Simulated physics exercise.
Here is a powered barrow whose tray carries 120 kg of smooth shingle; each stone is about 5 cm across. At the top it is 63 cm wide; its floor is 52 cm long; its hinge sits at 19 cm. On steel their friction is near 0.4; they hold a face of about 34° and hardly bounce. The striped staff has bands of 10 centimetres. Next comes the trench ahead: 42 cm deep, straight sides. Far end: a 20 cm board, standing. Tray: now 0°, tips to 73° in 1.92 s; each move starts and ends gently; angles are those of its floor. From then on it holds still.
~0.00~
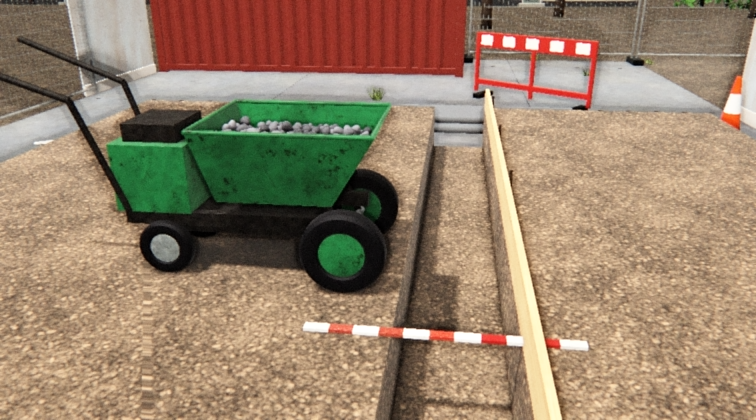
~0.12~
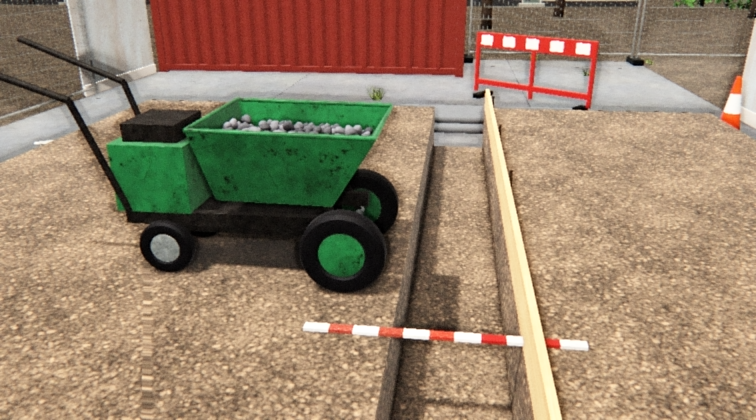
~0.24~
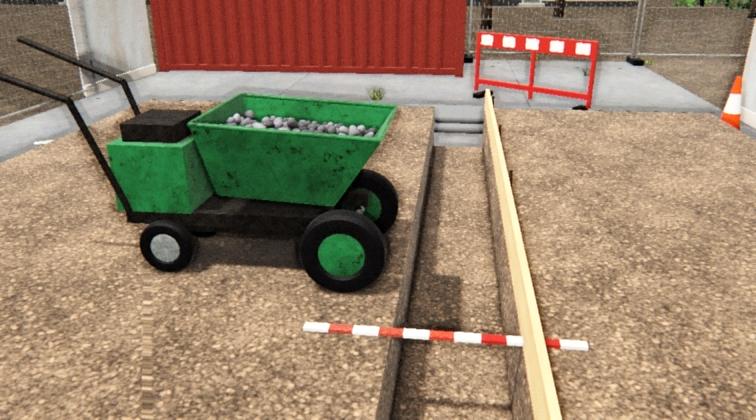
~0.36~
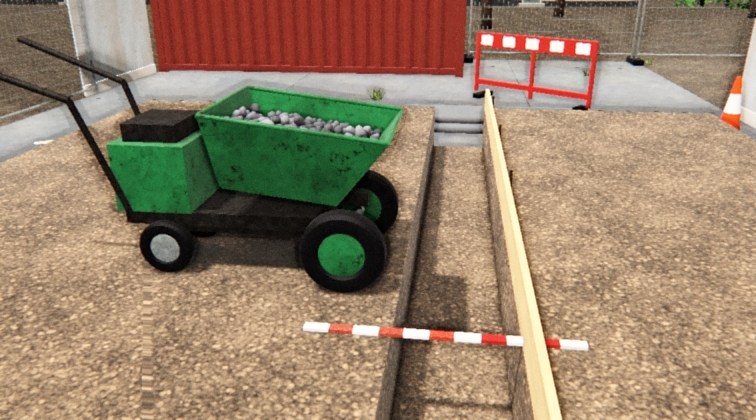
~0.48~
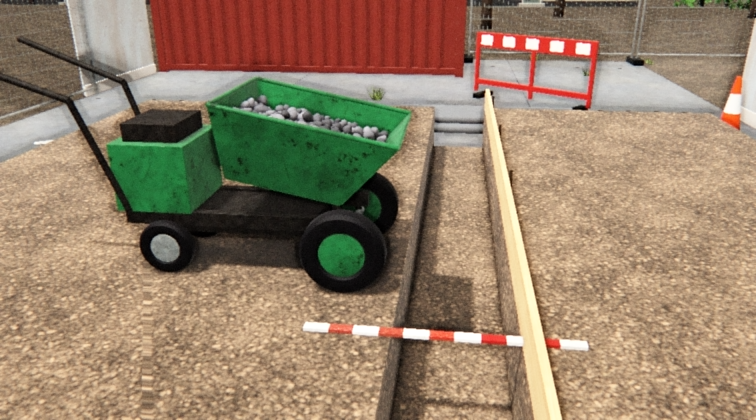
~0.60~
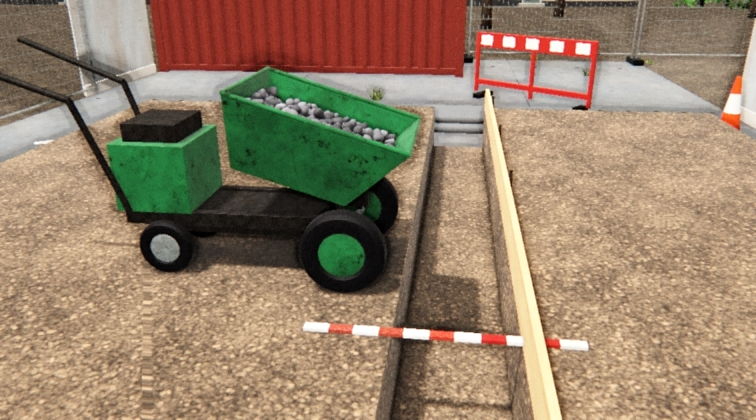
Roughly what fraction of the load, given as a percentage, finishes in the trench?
Some 97 per cent of the stones.
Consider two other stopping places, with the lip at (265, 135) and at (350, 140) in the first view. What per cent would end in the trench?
It comes to about 90 and 100 in a hundred.
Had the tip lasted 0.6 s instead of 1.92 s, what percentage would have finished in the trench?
In that case, around 75%.
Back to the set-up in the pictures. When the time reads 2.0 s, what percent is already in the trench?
By that moment, roughly 50 per cent of the load.
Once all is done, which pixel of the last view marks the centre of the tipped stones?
Their middle lands near (470, 331).
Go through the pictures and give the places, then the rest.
Lip at (373, 139), floor tilted 0°, highest stones at (291, 130), in the first picture.
Lip at (375, 139), floor tilted 1°, highest stones at (278, 128); the stones move at 0.1 m/s on average, in the second picture.
Lip at (380, 141), floor tilted 3°, highest stones at (273, 123); the stones move at 0.2 m/s on average, in the third picture.
Lip at (388, 144), floor tilted 7°, highest stones at (258, 116); the stones move at 0.3 m/s on average, in the fourth picture.
The tray is at 11°, its lip at (399, 149); the top of the load is at (261, 108); the stones move at 0.4 m/s on average, in the fifth picture.
The tray is at 17°, its lip at (410, 155); the top of the load is at (264, 100); the stones move at 0.4 m/s on average, in the sixth picture.
After 1.4 s the floor is at 62°; 98 % in the tray, 2 % in the trench; the foremost stones are at (484, 216).
After 2.0 s the floor is at 73°; 49 % in the tray, 48 % in the trench, 3 % past the trench; the foremost stones are at (561, 246).
After 2.4 s the floor is at 73°; 26 % in the tray, 71 % in the trench, 3 % past the trench; the foremost stones are at (602, 261).
After 4.3 s the floor is at 73°; 0 % in the tray, 97 % in the trench, 3 % past the trench; the foremost stones are at (612, 261).
